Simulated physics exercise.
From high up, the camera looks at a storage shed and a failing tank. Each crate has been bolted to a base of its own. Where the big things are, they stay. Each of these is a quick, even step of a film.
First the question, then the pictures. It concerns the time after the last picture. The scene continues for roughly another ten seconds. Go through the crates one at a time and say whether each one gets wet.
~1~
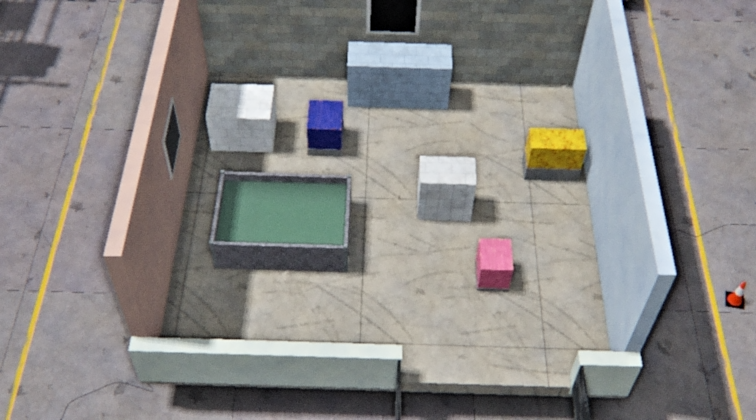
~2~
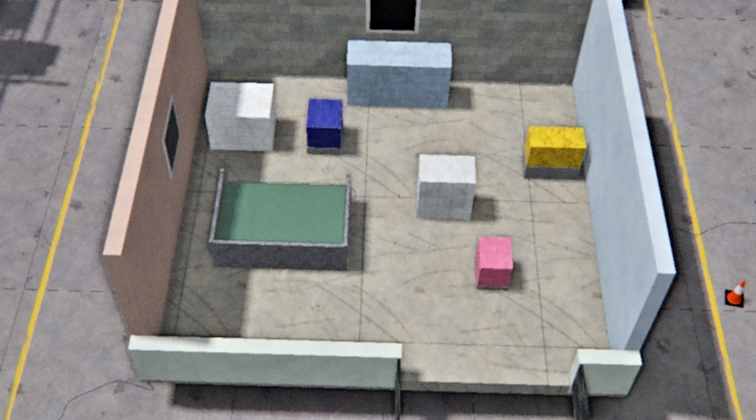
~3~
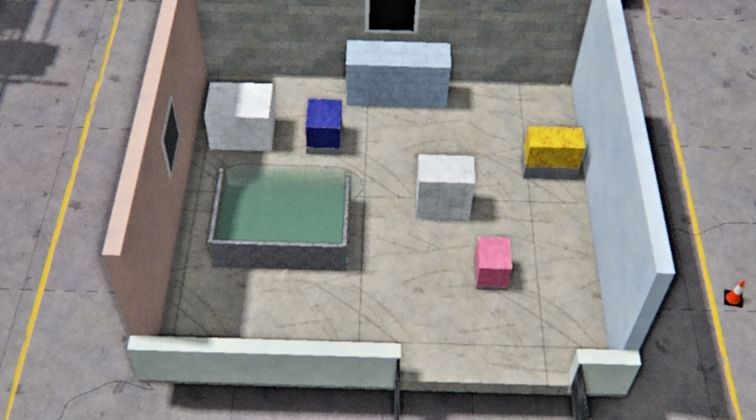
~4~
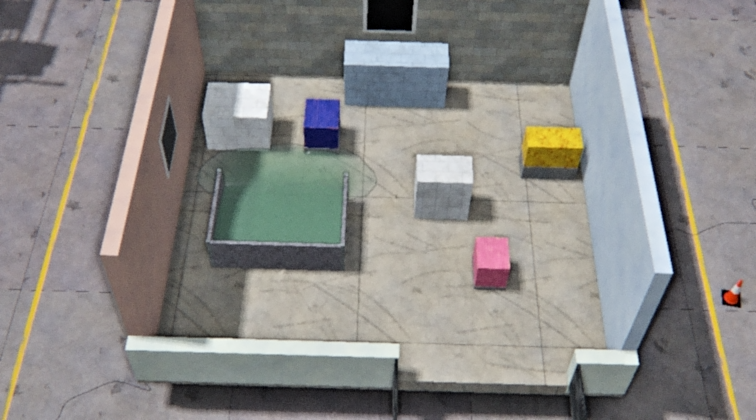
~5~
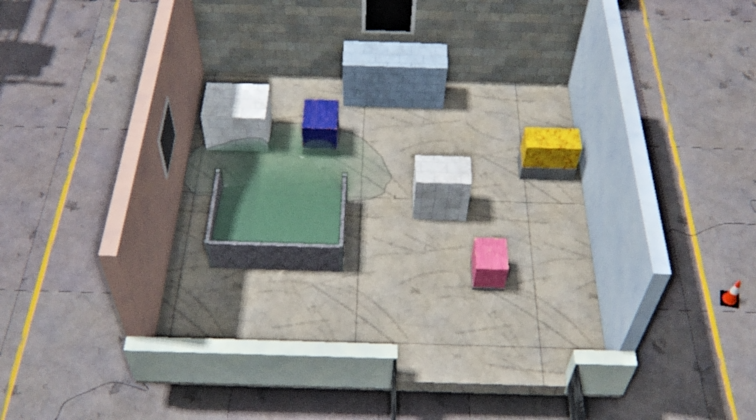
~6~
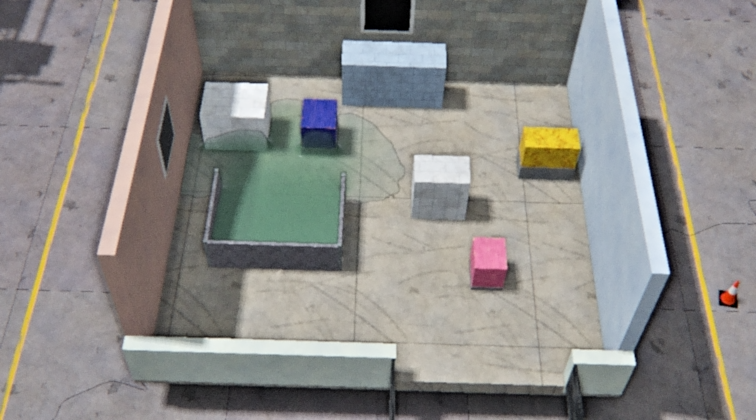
Crate by crate: Yellow crate - no, dry; pink crate - no, dry; blue crate - yes, wet.
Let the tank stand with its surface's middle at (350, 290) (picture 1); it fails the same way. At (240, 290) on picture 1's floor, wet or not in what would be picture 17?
At that place: Dry.
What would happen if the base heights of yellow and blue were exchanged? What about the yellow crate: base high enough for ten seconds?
The yellow holds out.
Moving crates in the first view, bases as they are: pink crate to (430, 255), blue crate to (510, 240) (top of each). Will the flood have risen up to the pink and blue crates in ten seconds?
Then: Pink crate is safe; blue crate remains dry.
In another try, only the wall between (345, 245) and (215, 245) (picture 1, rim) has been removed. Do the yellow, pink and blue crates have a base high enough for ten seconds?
Then the yellow crate is untouched, the pink crate gets flooded and the blue crate is untouched.
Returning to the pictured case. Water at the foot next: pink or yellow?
First to get wet: The one in yellow.
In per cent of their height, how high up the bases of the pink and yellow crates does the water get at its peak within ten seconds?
70 %, then 40 %.
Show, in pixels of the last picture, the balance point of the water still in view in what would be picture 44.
I'd point to (353, 166).
A moment on, water covers 25 % of the floor; the yellow crate not reached, the pink crate not reached, the blue crate water round its plinth.
Next, water covers 40 % of the floor; the yellow crate not reached, the pink crate not reached, the blue crate water round its plinth.
Then, water covers 55 % of the floor; the yellow crate water round its plinth, the pink crate not reached, the blue crate water round its plinth.
Later, water covers 70 % of the floor; the yellow crate water round its plinth, the pink crate not reached, the blue crate water round its plinth.
In the end, water covers 95 % of the floor; the yellow crate stayed above the water, the pink crate stayed above the water, the blue crate was topped.
